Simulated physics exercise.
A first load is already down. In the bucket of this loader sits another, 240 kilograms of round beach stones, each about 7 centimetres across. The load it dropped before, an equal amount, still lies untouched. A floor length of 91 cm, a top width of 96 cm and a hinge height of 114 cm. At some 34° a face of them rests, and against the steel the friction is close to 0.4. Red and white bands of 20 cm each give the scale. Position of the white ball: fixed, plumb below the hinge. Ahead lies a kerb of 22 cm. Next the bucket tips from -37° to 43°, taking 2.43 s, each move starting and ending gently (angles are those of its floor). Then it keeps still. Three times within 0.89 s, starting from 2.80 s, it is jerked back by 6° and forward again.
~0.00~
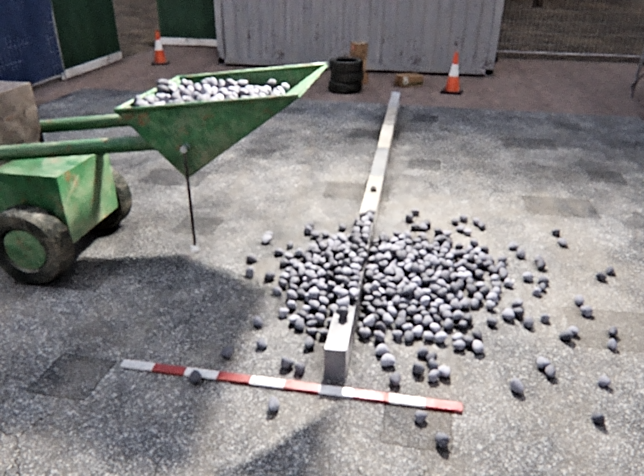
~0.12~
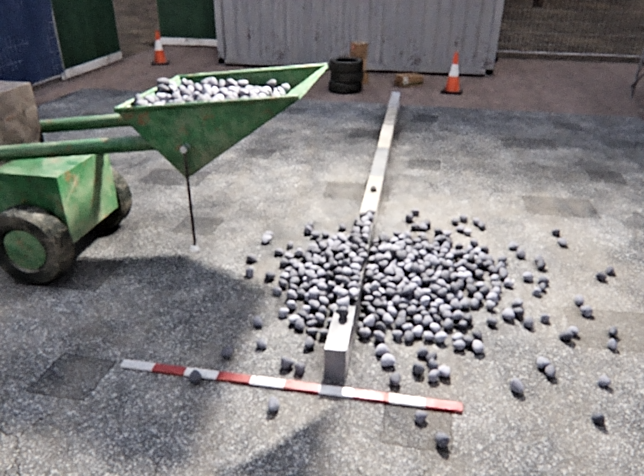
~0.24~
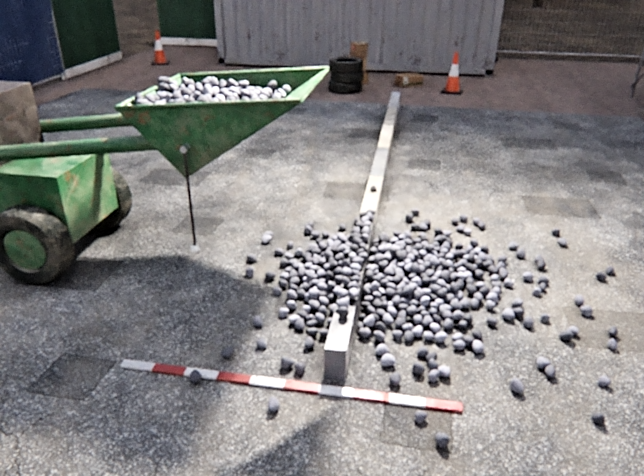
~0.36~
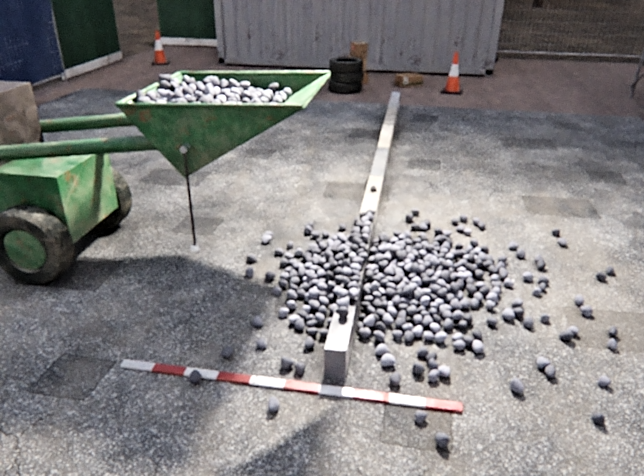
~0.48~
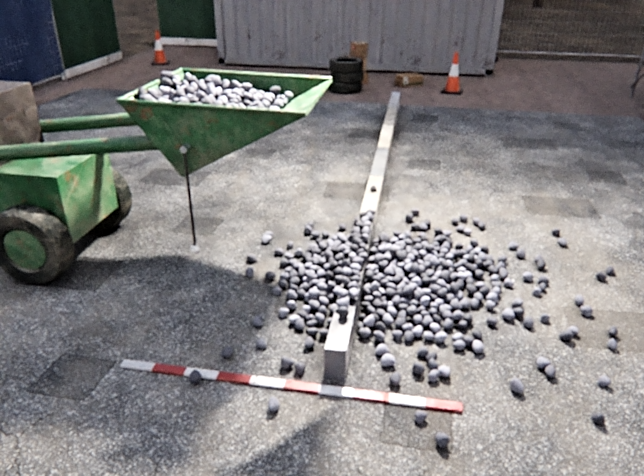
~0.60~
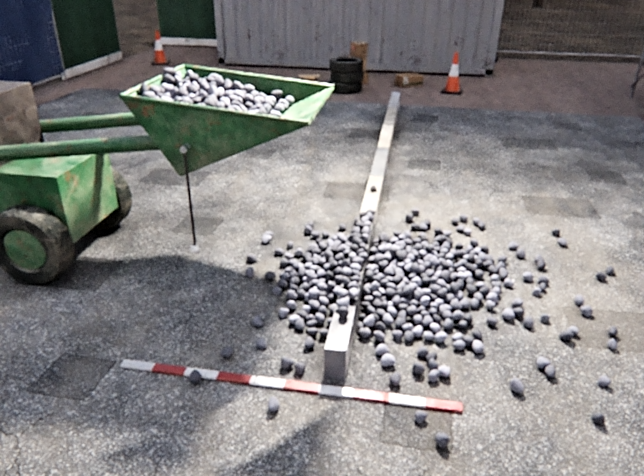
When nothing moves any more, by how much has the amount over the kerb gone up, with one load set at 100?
It has gone up by about 6 per cent of a load.
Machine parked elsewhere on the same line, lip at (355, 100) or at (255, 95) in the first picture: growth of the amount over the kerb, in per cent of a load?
Around 75 and 0 percent respectively.
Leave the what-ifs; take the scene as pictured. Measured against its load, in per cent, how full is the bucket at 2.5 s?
About 0 percent is still in there.
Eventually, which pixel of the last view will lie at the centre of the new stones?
They come to rest centred about (316, 265).
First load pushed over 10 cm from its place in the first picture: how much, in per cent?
10 %.
After 1.8 s the floor is at 30°; in per cent of one load, 89 in the bucket, 46 on this side of the kerb, 66 over the kerb; the foremost stones are at (621, 312).
After 2.5 s the floor is at 43°; in per cent of one load, 2 in the bucket, 127 on this side of the kerb, 71 over the kerb; the foremost stones are at (621, 312).
After 4.1 s the floor is at 43°; in per cent of one load, 0 in the bucket, 128 on this side of the kerb, 72 over the kerb; the foremost stones are at (621, 312).
After 6.6 s the floor is at 43°; in per cent of one load, 0 in the bucket, 128 on this side of the kerb, 72 over the kerb; the foremost stones are at (621, 312). Net gain over the kerb, 6.
